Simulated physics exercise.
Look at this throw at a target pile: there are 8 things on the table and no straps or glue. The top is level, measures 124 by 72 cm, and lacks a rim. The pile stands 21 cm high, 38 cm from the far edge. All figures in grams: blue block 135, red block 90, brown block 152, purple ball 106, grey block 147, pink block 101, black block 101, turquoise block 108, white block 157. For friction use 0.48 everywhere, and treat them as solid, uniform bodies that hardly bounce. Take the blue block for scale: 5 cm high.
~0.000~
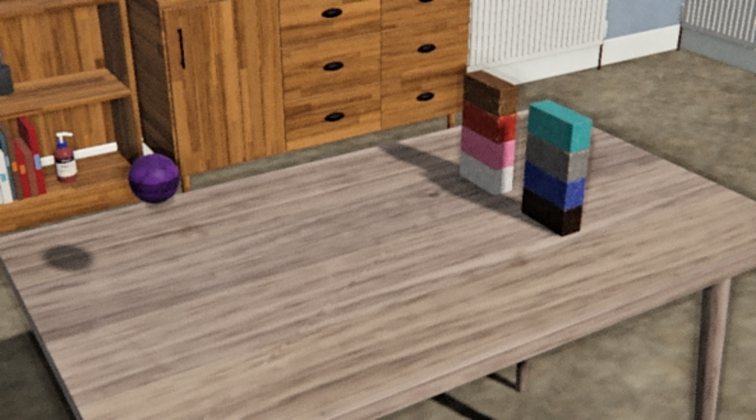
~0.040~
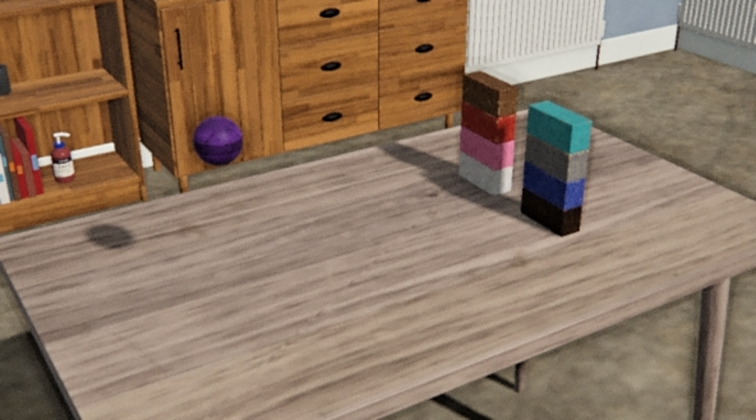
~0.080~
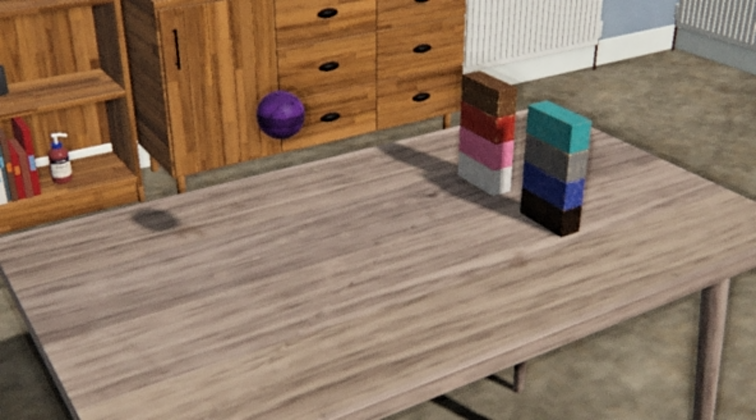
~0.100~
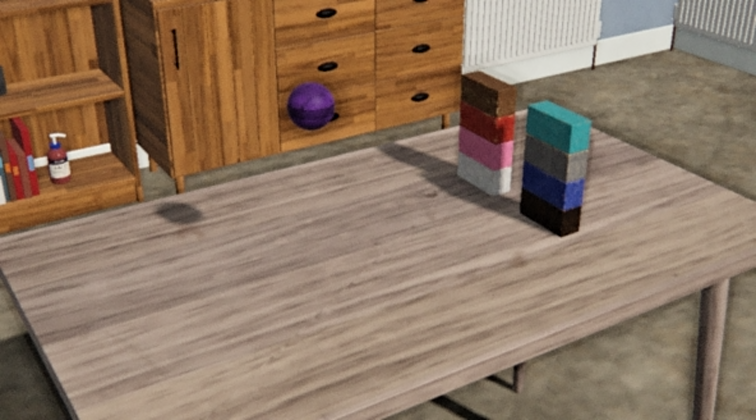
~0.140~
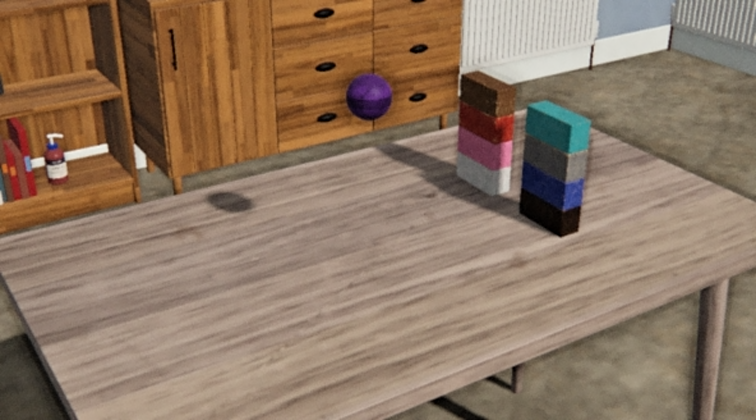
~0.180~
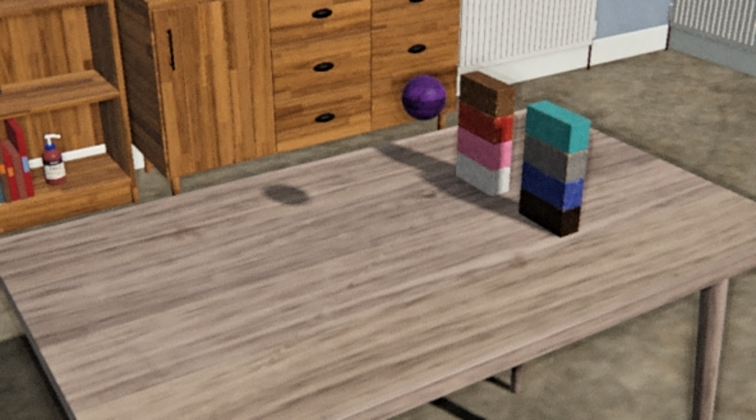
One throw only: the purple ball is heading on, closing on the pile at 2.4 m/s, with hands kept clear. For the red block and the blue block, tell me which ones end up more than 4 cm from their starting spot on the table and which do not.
Outcome: The red block is still by its start, the blue block is moved clear of its start.
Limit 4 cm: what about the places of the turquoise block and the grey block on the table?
The turquoise block ends elsewhere; the grey block ends elsewhere.
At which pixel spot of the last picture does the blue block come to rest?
It settles at around (595, 197).
After 0.38 s, purple ball near (530, 176); blue block leaning 18° near (563, 178); turquoise block leaning 22°; grey block leaning 18°.
After 0.48 s, purple ball near (513, 208); blue block leaning 47° near (579, 180); turquoise block leaning 63°; grey block leaning 47°.
After 0.58 s, purple ball near (507, 210); blue block on its side near (595, 198); grey block on its side; turquoise block on its side.
At rest (1.1 s), tipped over on the table, blue block, grey block, black block and turquoise block; the other 4 in place, give or take 4 cm. Seen from the same camera at the end, red block near (485, 120), blue block near (595, 197).
